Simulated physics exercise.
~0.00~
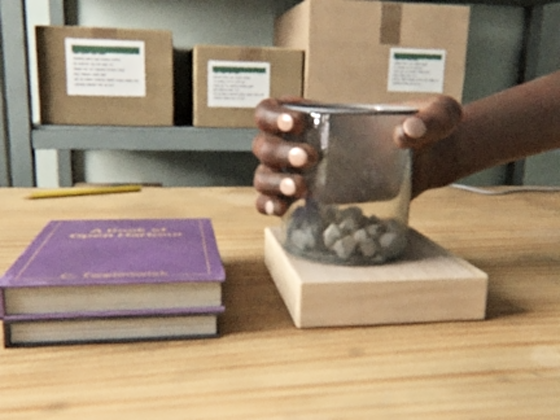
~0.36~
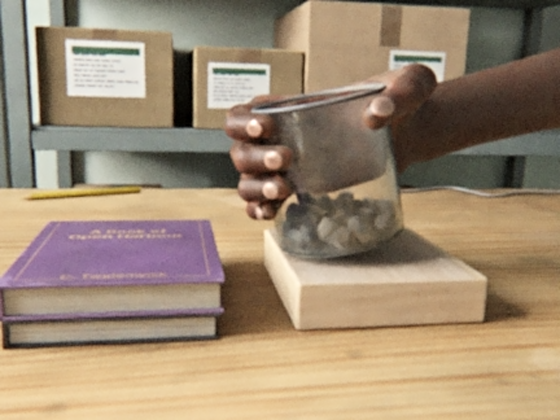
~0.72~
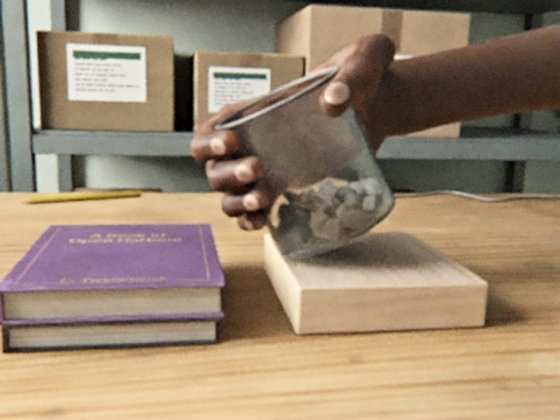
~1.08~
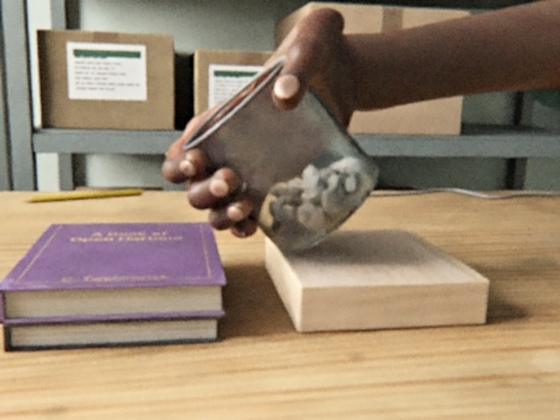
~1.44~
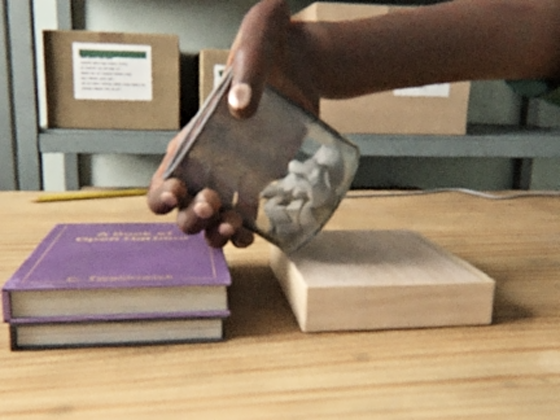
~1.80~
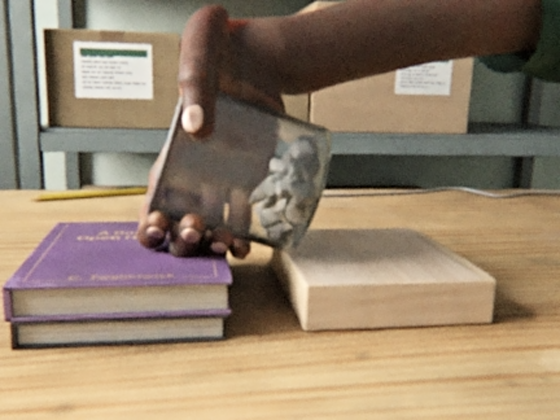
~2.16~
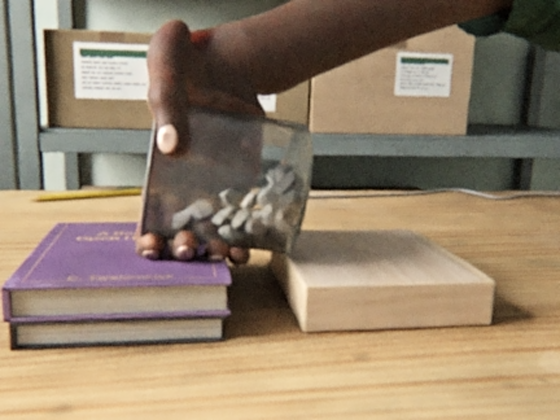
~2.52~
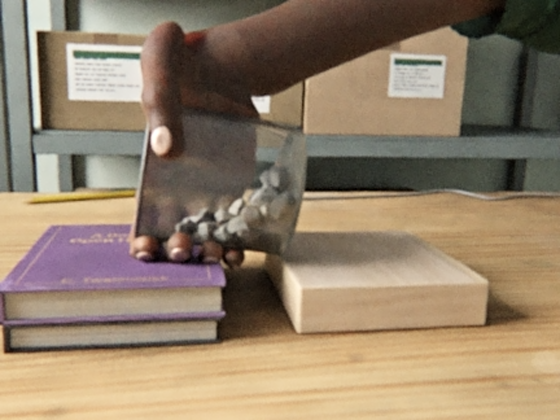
A hand tips a clear glass of stones leftward onto purple books, spilling none.
